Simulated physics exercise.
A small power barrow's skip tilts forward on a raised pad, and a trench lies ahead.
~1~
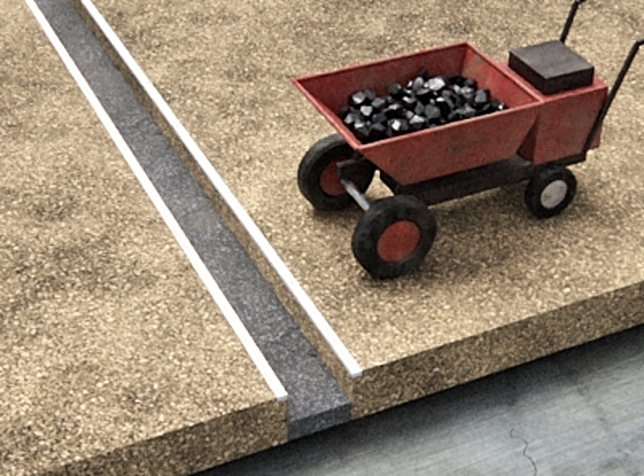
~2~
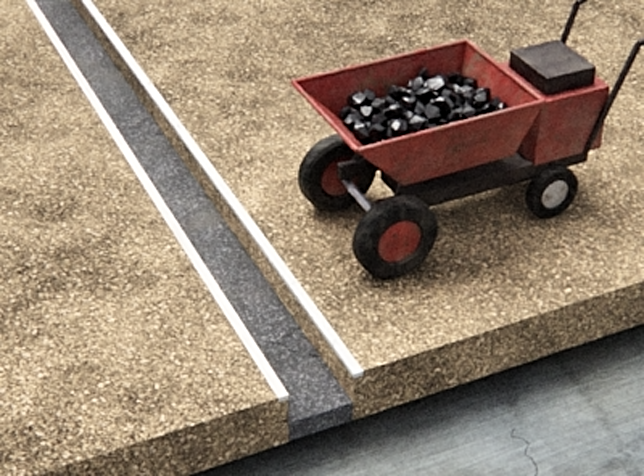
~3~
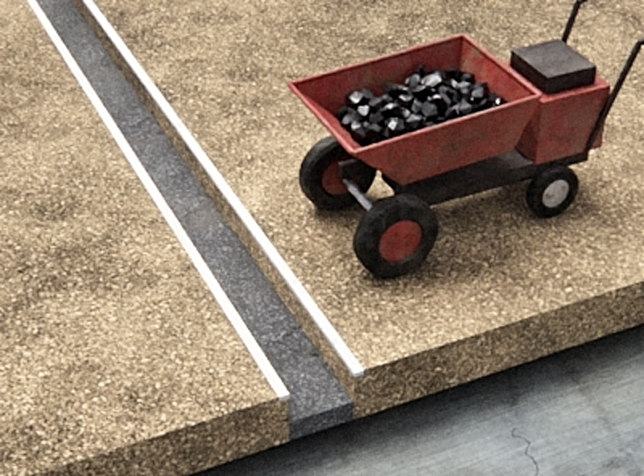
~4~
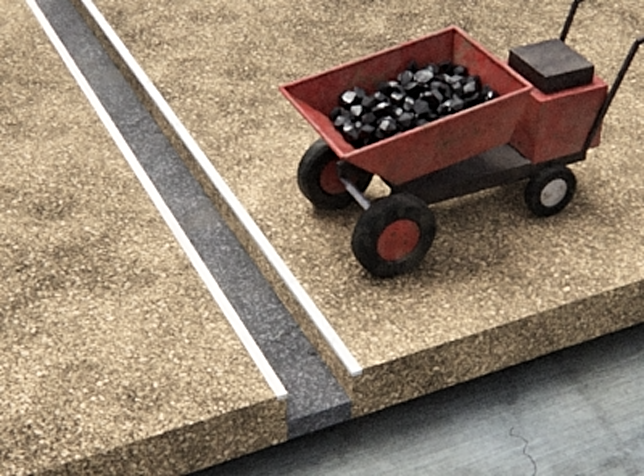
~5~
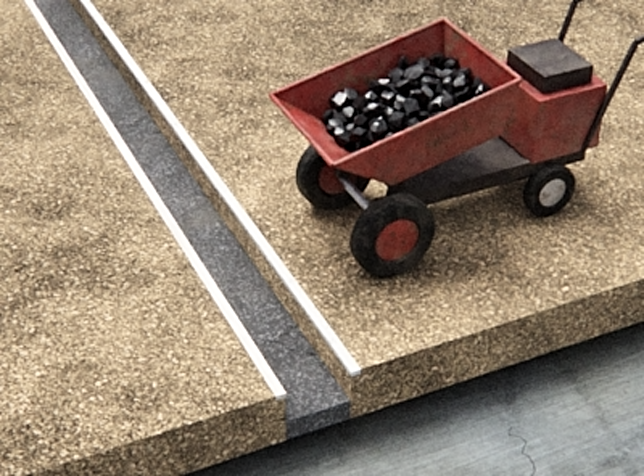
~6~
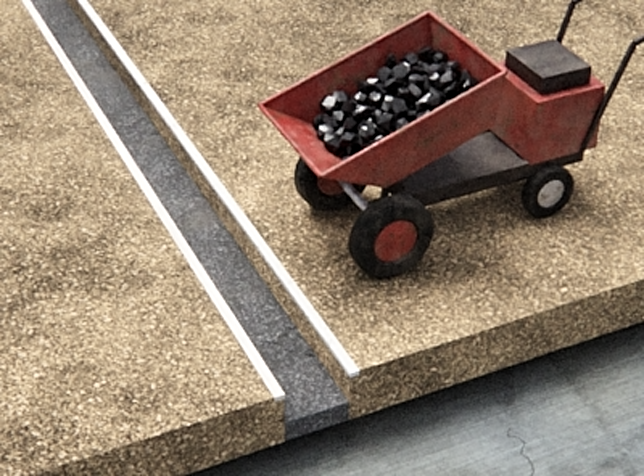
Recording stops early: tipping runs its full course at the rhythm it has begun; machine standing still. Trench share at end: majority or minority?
Majority.
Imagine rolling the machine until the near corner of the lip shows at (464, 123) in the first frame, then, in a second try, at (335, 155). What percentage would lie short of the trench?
It comes out near 60 in a hundred for the first and near 0 in a hundred for the second.
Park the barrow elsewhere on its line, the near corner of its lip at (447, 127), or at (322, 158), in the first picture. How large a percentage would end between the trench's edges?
40 % and 10 %.
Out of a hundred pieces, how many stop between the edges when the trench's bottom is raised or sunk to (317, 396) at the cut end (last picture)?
Estimate: Approx. 50 in a hundred.
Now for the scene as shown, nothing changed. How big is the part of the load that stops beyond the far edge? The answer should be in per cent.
Close to 25 in a hundred.
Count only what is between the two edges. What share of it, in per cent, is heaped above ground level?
About 10 per cent.
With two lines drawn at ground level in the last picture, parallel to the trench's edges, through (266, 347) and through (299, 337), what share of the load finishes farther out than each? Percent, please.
Near 40 % and near 80 %, in that order.
Shortly afterwards, skip tipped steeply; the whole lot in the skip.
Next, skip tipped right over; near two thirds in the skip; near a quarter in or heaped over the trench; a little beyond it; only a few falling.
Some moments later, skip tipped right over; only a few in the skip; the bulk in or heaped over the trench; near a quarter beyond it.
In the end, skip tipped right over; only a few in the skip; the bulk in or heaped over the trench; near a quarter beyond it.
